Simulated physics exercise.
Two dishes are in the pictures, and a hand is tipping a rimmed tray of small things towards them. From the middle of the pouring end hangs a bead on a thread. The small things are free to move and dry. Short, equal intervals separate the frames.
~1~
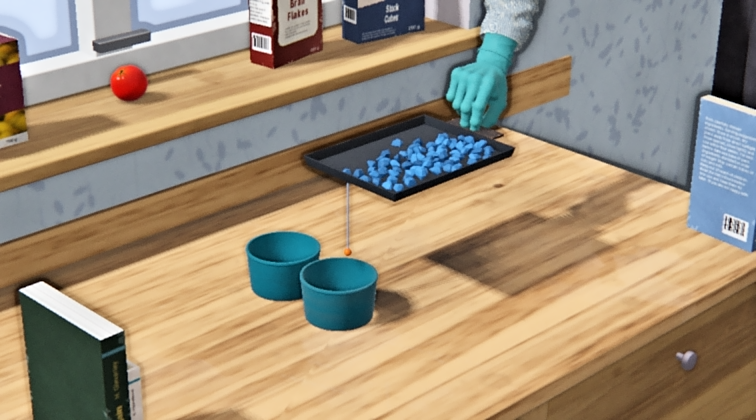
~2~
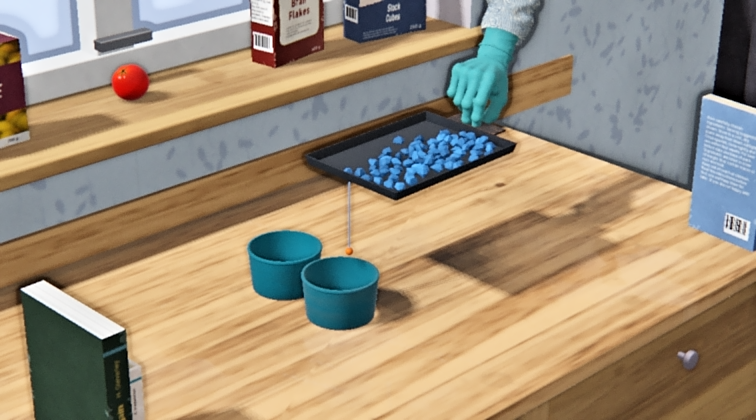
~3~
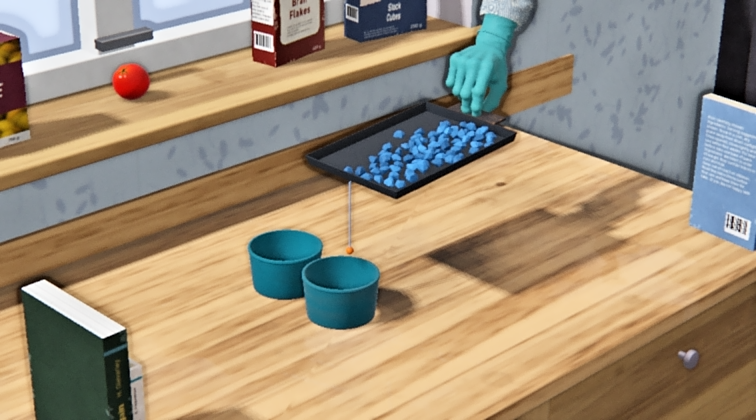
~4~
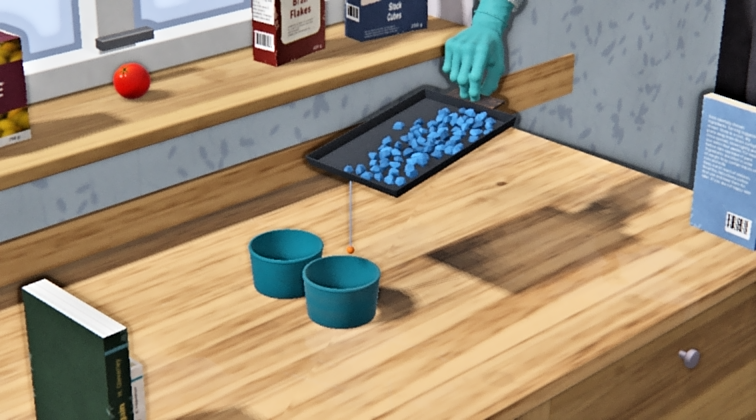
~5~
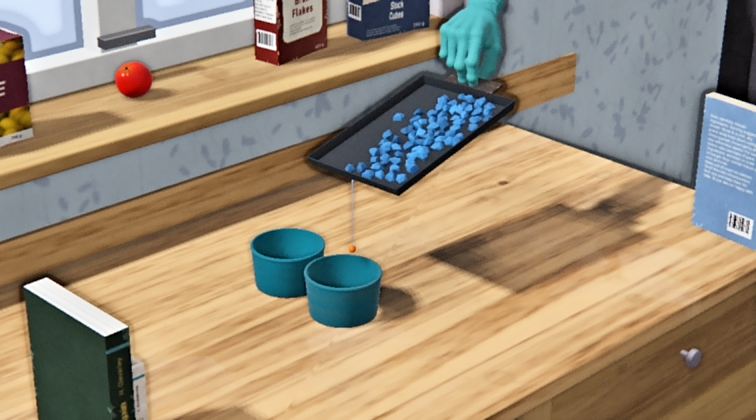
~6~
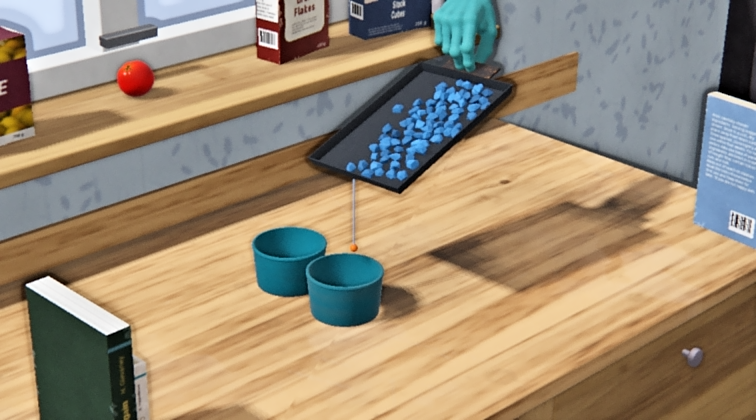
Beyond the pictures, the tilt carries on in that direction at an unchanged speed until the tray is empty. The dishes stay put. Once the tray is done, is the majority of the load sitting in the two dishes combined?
Most likely the spill will be the lesser part.
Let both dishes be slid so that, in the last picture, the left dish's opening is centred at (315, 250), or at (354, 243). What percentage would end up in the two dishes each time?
Some 60 percent in the first case, 0 percent in the second.
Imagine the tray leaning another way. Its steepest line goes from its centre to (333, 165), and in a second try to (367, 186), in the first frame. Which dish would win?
I'd say the one to the left first, then the one to the right.
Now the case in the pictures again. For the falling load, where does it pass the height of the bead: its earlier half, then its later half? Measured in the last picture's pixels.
The early half goes through (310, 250), the late half through (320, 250).
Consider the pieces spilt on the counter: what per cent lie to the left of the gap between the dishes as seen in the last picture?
That would be roughly 80 per cent.
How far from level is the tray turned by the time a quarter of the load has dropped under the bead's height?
Around 80°, give or take.
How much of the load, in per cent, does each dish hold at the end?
In the left dish you'd find about 40 % of the load, and in the right dish about 40 %.
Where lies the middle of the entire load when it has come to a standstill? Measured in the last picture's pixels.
Roughly pixel (320, 298).
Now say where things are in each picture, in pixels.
In the first frame, corners of the pouring end (308, 156) and (395, 192), level; middle of the load (431, 160), aquarium stones; left dish (256, 274); right dish (311, 303); bead on its thread (348, 252).
In the second frame, corners of the pouring end (309, 155) and (396, 191), level; middle of the load (432, 157).
In the third frame, corners of the pouring end (309, 155) and (396, 190), tipped barely, lowest at the left corner; middle of the load (433, 151).
In the fourth frame, corners of the pouring end (309, 156) and (396, 189), tipped a little, lowest at the left corner; middle of the load (432, 142).
In the fifth frame, corners of the pouring end (310, 156) and (396, 187), tipped clearly, lowest at the left corner; middle of the load (432, 133).
In the sixth frame, corners of the pouring end (312, 156) and (397, 186), tipped clearly, lowest at the left corner; middle of the load (420, 126); left dish (262, 270); right dish (317, 298).
Just after the last frame, tray tipped steeply; the larger part on the tray; about a tenth in the air.
A moment on, tray tipped past a quarter turn; about a tenth on the tray; roughly a quarter in the right dish; roughly a quarter in the left dish; roughly a quarter outside both; roughly a quarter in the air.
Further on, tray tipped past a quarter turn; roughly a third in the right dish; roughly a third in the left dish; roughly a quarter outside both.
When it is over, tray tipped past a quarter turn; roughly a third in the right dish; roughly a third in the left dish; roughly a quarter outside both.
